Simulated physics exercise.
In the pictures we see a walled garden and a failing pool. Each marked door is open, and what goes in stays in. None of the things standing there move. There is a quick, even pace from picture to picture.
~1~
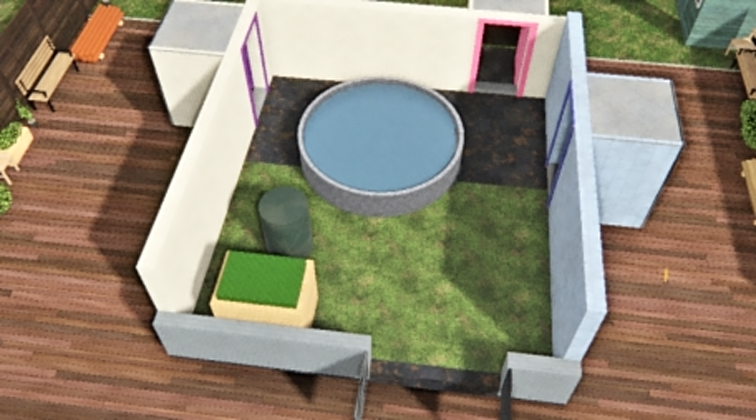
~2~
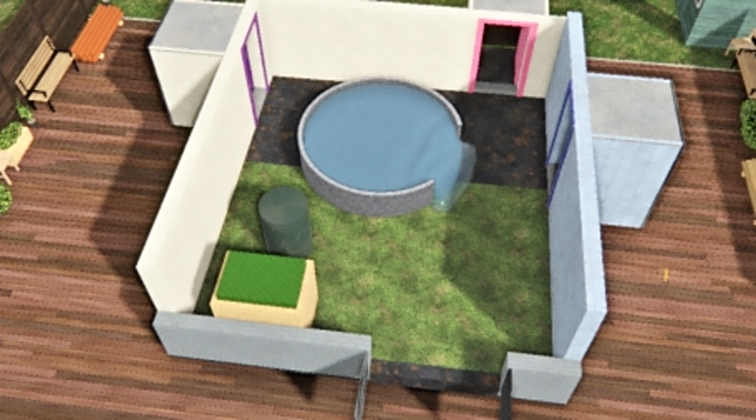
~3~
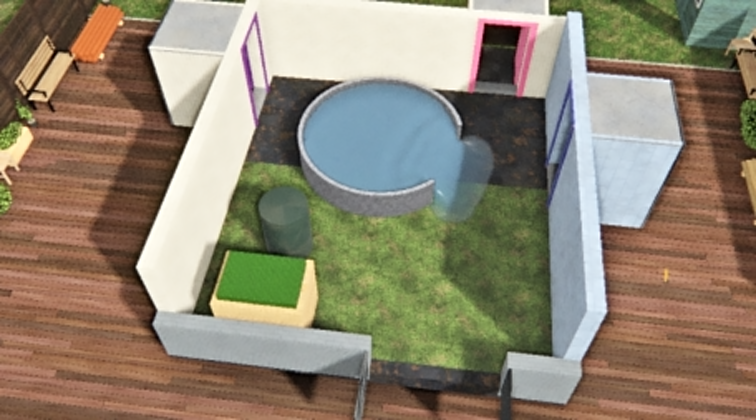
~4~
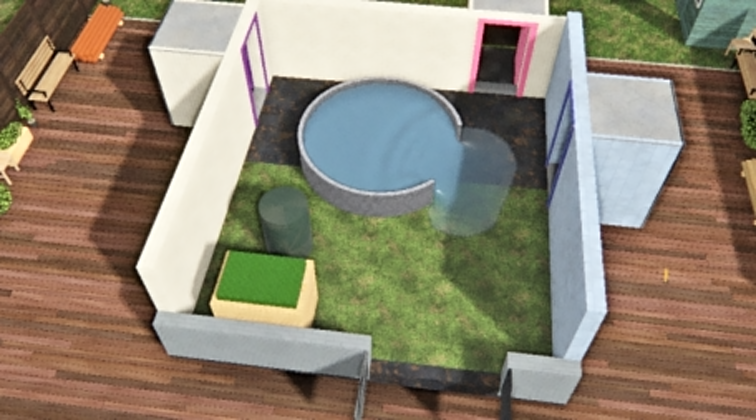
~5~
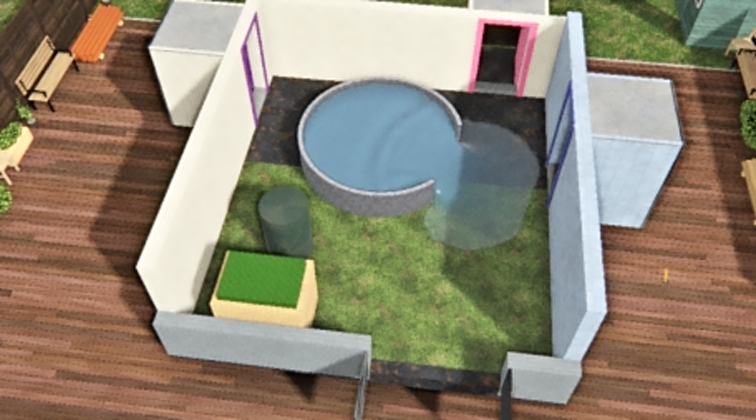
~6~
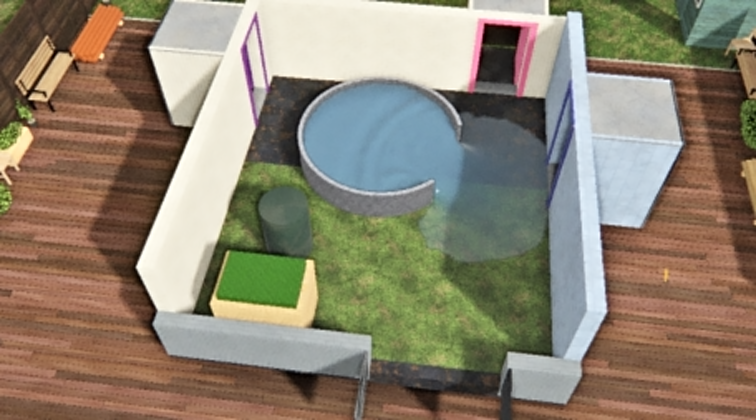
The clip opens on a round tank of still water inside a walled garden, with grass in front and dark paving behind. A gap appears in the tank's lower right side and water pours out, then spreads in a widening, see-through sheet over the grass and paving toward the right wall.
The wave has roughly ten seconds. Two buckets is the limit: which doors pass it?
In order: The blue door exceeds two buckets. The pink door exceeds two buckets. The purple door never exceeds two buckets.
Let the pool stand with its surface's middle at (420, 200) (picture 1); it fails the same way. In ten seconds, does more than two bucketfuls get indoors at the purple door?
My call is that the purple one stays inside the limit.
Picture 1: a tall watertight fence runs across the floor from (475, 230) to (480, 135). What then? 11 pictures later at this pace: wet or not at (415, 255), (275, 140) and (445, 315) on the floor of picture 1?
Submerged, spared, then submerged.
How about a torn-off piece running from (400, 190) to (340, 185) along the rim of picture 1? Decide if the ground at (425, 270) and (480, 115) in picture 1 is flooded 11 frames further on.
The first spot is swamped, the second spared.
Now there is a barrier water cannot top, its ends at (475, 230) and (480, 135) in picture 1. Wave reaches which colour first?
That's the door marked pink.
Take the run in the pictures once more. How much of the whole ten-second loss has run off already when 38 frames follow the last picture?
My guess would be around 65 percent.
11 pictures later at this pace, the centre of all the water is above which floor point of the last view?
Close to (424, 171), I reckon.
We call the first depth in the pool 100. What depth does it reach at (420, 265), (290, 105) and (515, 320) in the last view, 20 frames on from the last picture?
About 6 per cent, then 0 per cent, then 20 per cent.
A moment on, water covers 25 % of the floor; the blue door under two buckets in, the pink door not reached, the purple door not reached.
Next, water covers 35 % of the floor; the blue door far over two buckets in, the pink door wet at the sill, nothing in, the purple door not reached.
Then, water covers 50 % of the floor; the blue door far over two buckets in, the pink door under two buckets in, the purple door not reached.
Later, water covers 75 % of the floor; the blue door far over two buckets in, the pink door over two buckets in, the purple door wet at the sill, nothing in.
In the end, water covers 100 % of the floor; the blue door far over two buckets in, the pink door over two buckets in, the purple door wet at the sill, nothing in.
